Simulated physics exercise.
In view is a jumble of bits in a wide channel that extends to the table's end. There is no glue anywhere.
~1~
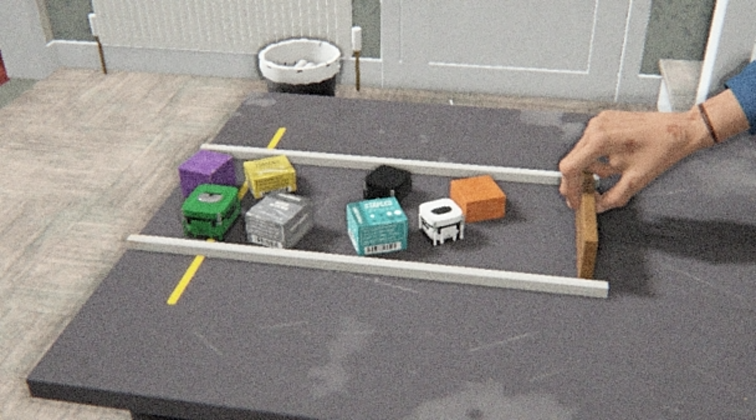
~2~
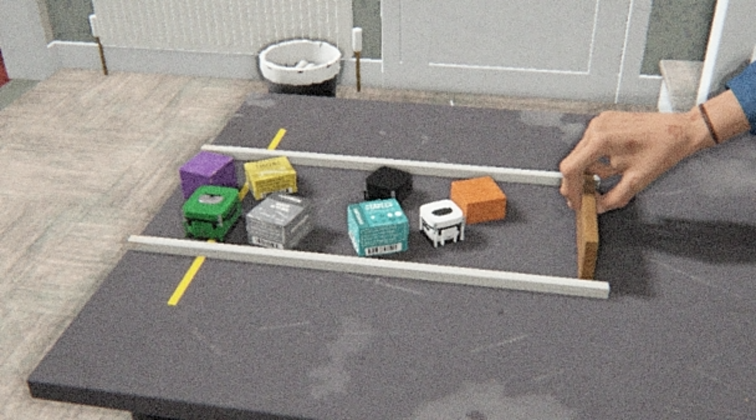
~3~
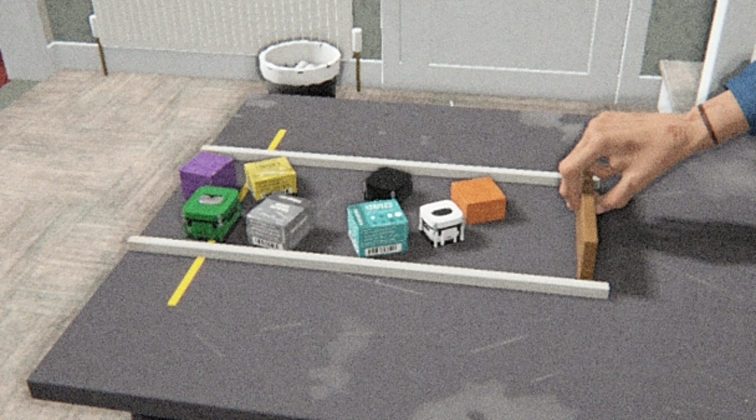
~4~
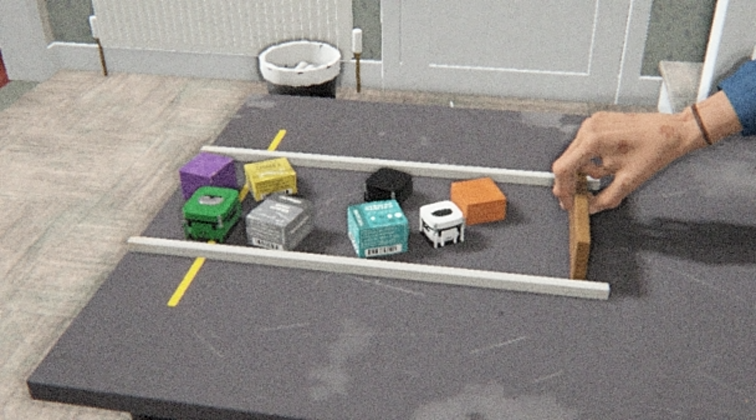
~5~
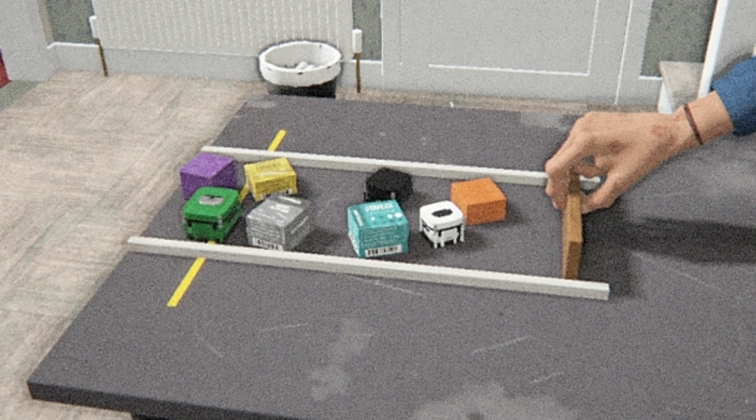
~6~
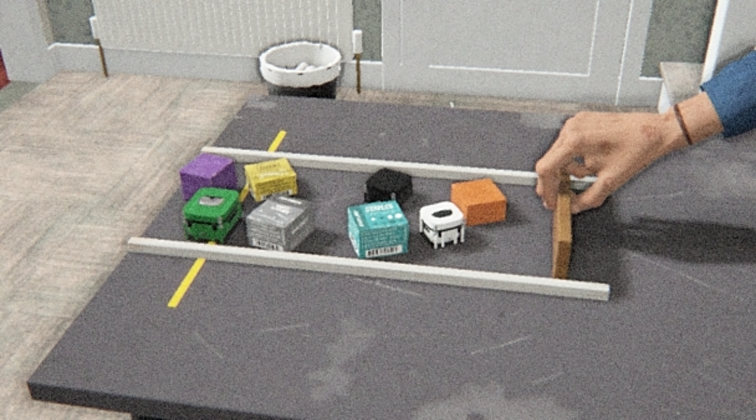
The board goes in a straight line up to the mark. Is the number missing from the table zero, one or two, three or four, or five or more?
It is three or four.
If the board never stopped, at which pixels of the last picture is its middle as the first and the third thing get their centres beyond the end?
(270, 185) and (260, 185).
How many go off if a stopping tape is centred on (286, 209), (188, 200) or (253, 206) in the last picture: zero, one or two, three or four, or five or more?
No fall at all; five or more; either three or four.
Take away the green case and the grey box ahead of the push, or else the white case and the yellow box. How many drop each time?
You'd get 2 in the first case and 2 in the second one.
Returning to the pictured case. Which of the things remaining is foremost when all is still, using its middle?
That would be the grey box.
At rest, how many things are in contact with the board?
It's touching 3 at the end.
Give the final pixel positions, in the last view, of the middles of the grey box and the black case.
Final centres, first then second: (152, 215), (195, 174).
Early on, none off yet; purple block at rest near (209, 180); green case at rest near (213, 215); yellow box at rest near (271, 180).
A while later, none off yet; purple block travelled about its own width near (177, 178); green case travelled about its own width near (165, 212); yellow box travelled well along near (214, 162).
Finally, the number that fall off is three or four; lost, yellow box, green case and purple block.
